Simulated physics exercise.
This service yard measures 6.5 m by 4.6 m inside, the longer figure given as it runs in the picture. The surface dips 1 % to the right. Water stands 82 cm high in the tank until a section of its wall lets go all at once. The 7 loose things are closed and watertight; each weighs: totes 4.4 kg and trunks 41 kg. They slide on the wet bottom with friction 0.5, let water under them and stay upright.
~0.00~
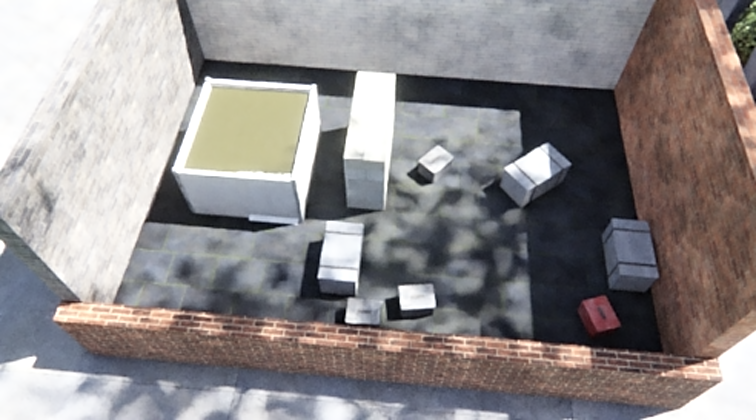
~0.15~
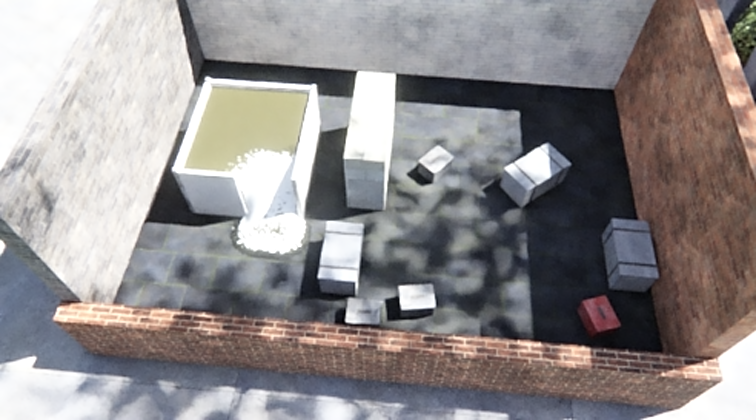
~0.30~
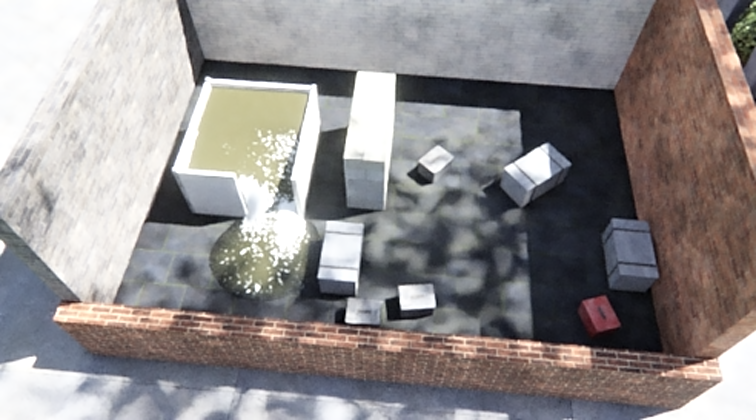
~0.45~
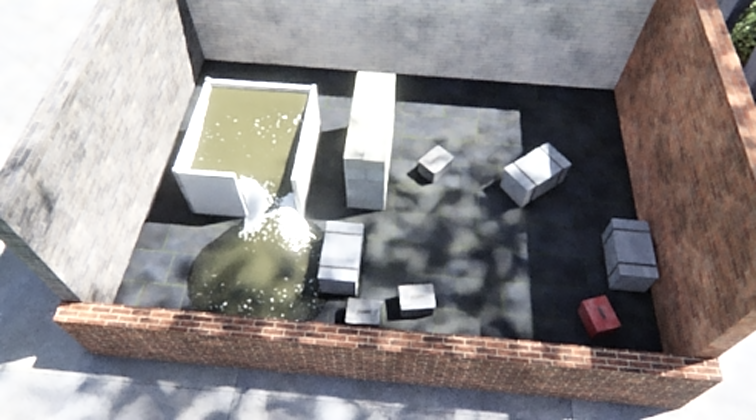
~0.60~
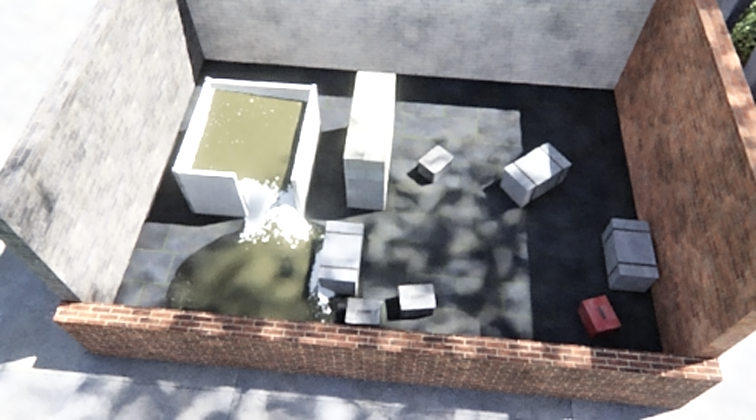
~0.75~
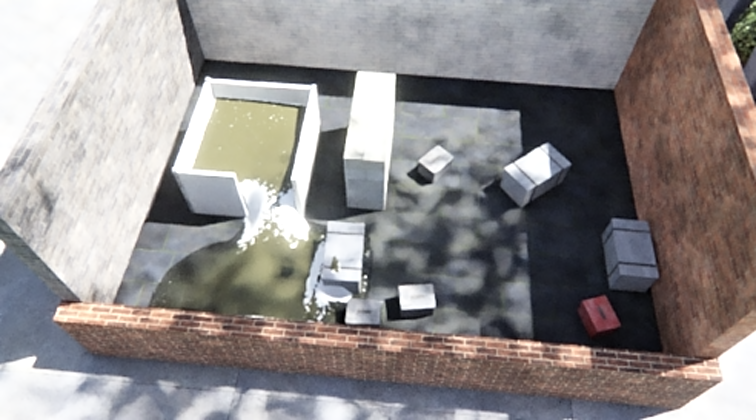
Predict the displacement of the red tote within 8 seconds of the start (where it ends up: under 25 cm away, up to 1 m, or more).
The red tote gets carried off.
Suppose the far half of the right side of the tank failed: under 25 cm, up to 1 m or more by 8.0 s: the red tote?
Then the red tote moves a short way.
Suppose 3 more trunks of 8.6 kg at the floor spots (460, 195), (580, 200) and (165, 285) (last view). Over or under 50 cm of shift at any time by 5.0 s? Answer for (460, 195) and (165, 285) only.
In that order: Short of it, more.
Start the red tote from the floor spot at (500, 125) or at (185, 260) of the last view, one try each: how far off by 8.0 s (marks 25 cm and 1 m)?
In that order: It is nudged along; it slides a little.
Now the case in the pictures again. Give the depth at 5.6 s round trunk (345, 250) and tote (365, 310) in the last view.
Roughly 4 and 2 cm.
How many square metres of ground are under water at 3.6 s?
Roughly 18 m2.
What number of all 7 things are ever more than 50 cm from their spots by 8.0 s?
4 of them.
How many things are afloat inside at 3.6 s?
I count 1.
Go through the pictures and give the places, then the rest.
In the first frame, the red tote at (601, 313) rests on the ground; water covers 2.0 m2; 0 of 7 have shifted.
In the second frame, the red tote at (601, 313) rests on the ground; 2.5 m2 under water; 0 of 7 have shifted.
In the third frame, the red tote at (601, 313), on the bottom; 3.3 m2 under water; 0 of 7 have shifted.
In the fourth frame, the red tote at (601, 313) rests on the ground; water covers 4.3 m2; 0 of 7 have shifted.
In the fifth frame, the red tote at (601, 313), on the bottom; 4.8 m2 under water; 0 of 7 have shifted.
In the sixth frame, the red tote at (601, 313) rests on the ground; water covers 5.2 m2; 0 of 7 have shifted.
After 1.6 s the red tote is near (601, 313), 0.0 m from its start, aground; 1 afloat.
After 3.6 s the red tote is near (654, 293), 0.6 m from its start, afloat; 1 afloat.
After 5.6 s the red tote is near (627, 234), 1.2 m from its start, afloat; 2 afloat.
After 8.0 s the red tote is near (608, 177), 2.0 m from its start, afloat; 2 afloat.
